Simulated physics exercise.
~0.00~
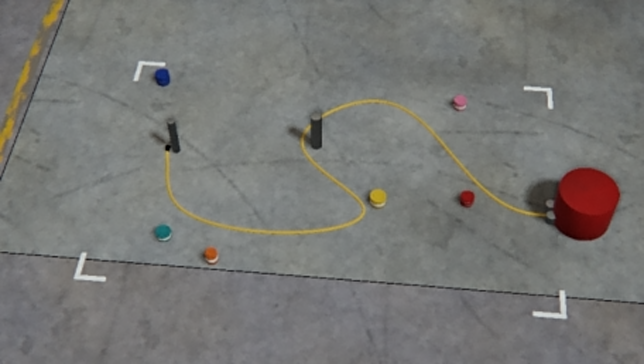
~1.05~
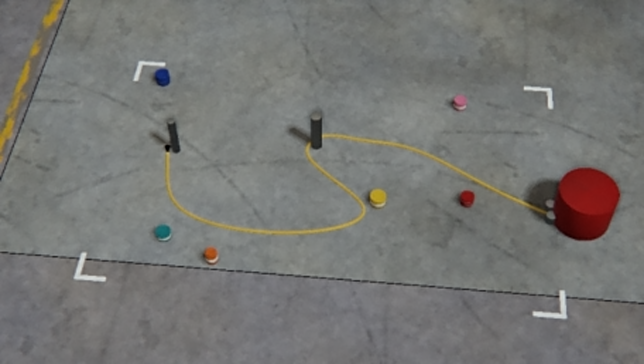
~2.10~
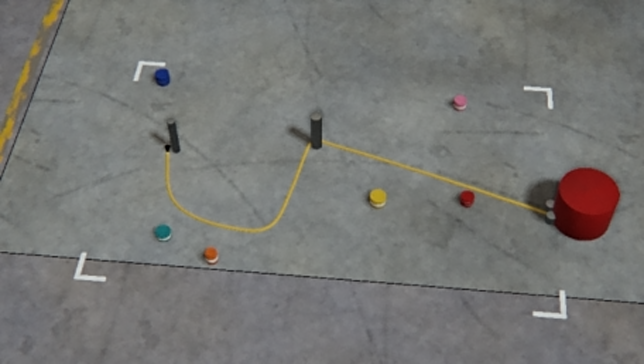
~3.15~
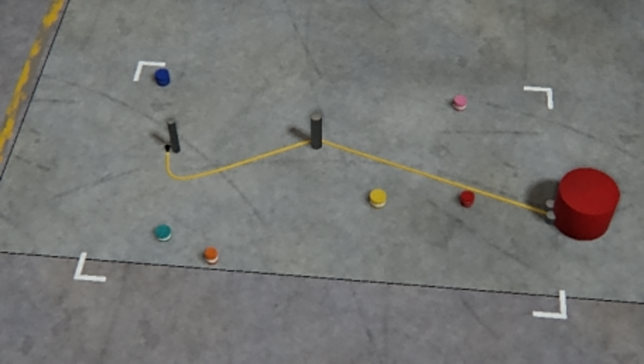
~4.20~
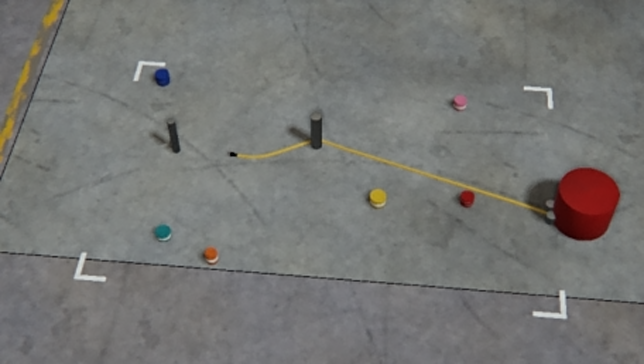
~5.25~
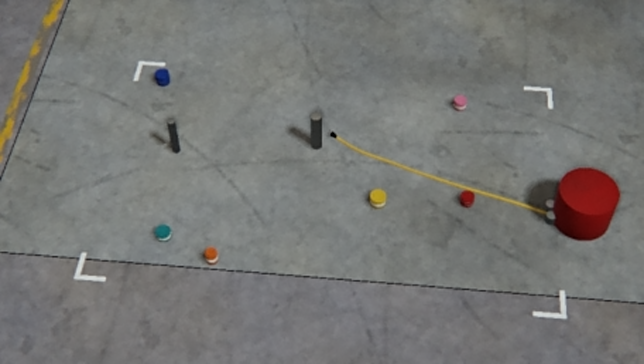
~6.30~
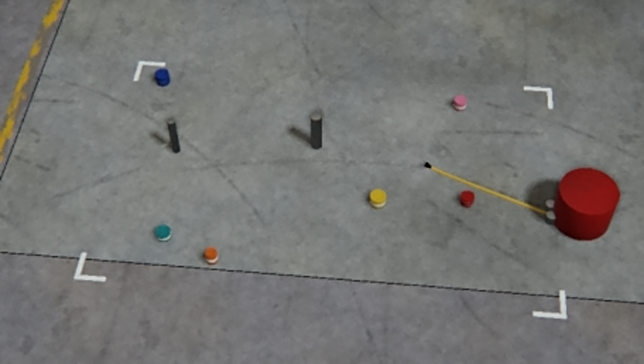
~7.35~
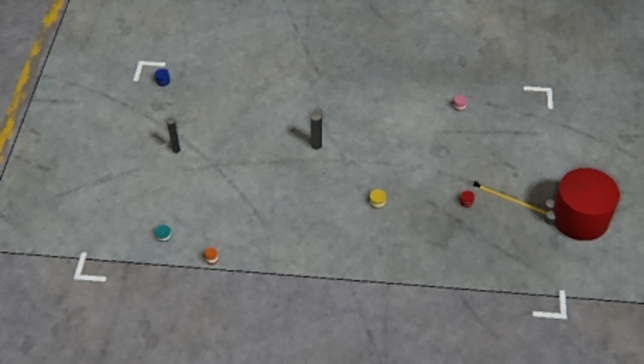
We see a yellow lead curving around two dark posts on a concrete floor among small coloured containers. It is drawn in toward a large red drum at right, pulling taut, slipping past both posts, and ending as a short straight length beside the drum while the containers stay put.
